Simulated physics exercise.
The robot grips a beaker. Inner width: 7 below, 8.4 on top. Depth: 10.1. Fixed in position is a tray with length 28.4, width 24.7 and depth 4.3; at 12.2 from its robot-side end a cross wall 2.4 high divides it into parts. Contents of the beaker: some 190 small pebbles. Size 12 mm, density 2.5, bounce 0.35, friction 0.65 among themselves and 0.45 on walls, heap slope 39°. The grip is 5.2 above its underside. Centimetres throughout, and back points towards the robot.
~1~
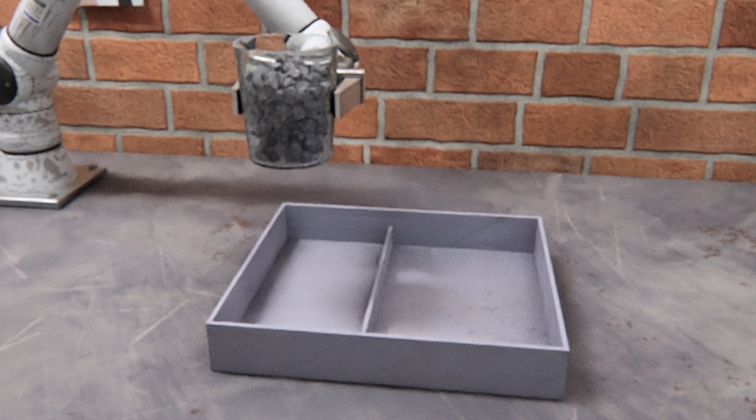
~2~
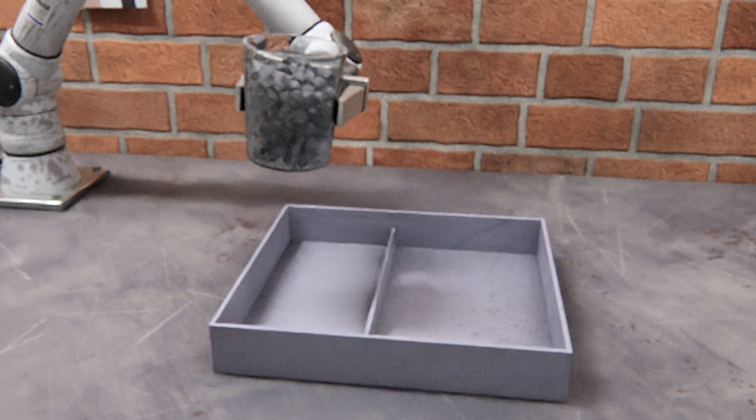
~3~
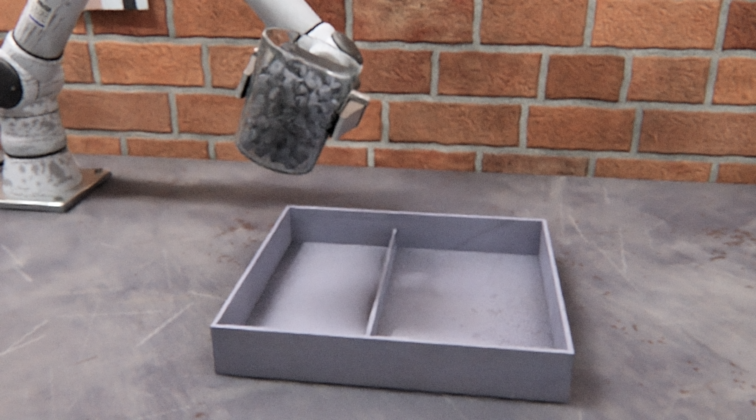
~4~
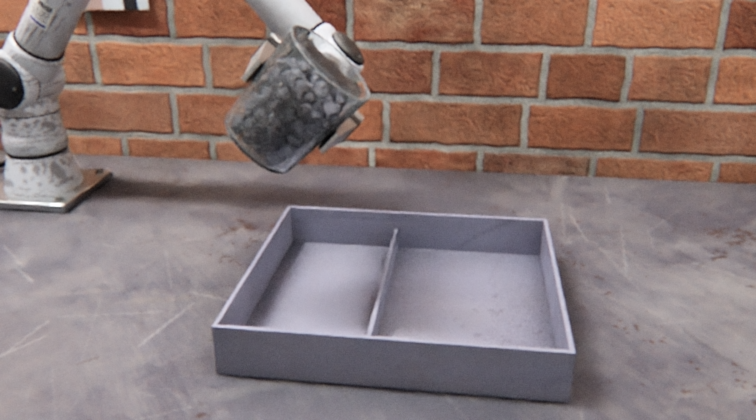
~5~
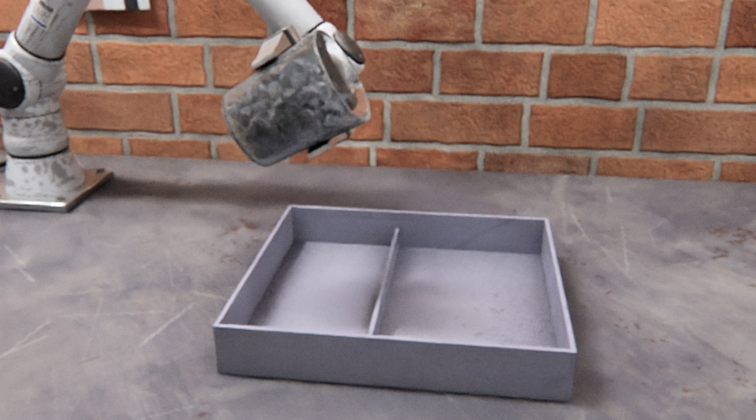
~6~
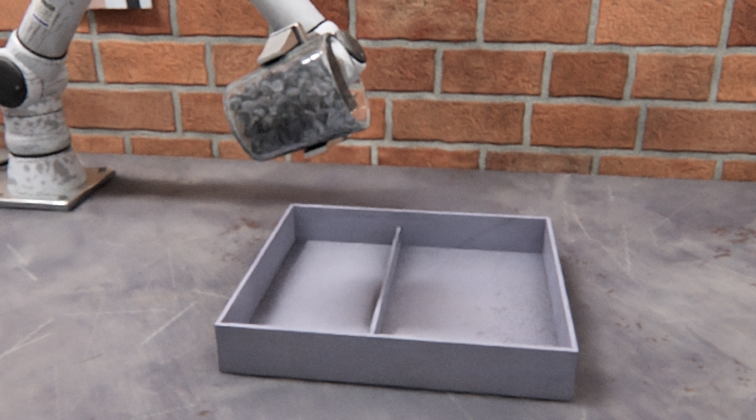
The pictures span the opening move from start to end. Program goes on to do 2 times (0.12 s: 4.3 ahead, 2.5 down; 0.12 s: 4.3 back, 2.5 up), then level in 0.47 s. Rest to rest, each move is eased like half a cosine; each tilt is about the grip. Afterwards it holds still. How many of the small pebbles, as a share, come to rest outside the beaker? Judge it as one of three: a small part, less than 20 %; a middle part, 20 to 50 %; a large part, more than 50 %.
A small part, less than 20 %.
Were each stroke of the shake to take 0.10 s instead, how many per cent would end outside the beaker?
About 15 per cent in that case.
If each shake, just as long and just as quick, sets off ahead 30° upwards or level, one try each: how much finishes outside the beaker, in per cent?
55 and 35 %.
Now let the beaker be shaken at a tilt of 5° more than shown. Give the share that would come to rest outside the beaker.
About 15 %.
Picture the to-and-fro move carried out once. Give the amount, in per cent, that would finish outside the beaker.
Estimate: Around 10 %.
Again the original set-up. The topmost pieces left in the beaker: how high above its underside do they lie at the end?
10.0 cm.
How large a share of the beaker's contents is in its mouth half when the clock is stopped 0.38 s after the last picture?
Near 40 %.
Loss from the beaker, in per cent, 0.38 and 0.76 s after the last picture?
I'd put it near 10 percent first and near 10 percent later.
Then, 0.38 s on, tilted 66° forward, highest piece 20 above the table; 173 in the beaker, 12 in the far-side part, 3 in the robot-side part, 1 in flight or on a rim.
Then, 0.76 s on, tilted 23° forward, highest piece 23 above the table; 170 in the beaker, 15 in the far-side part, 4 in the robot-side part.
Then, 1.15 s on, level, highest piece 25 above the table; 170 in the beaker, 15 in the far-side part, 4 in the robot-side part.
Then, 2.20 s on, level, highest piece 25 above the table; 170 in the beaker, 15 in the far-side part, 4 in the robot-side part.
In the end, 170 in the beaker, 15 in the far-side part, 4 in the robot-side part. That is 10 % outside the beaker.
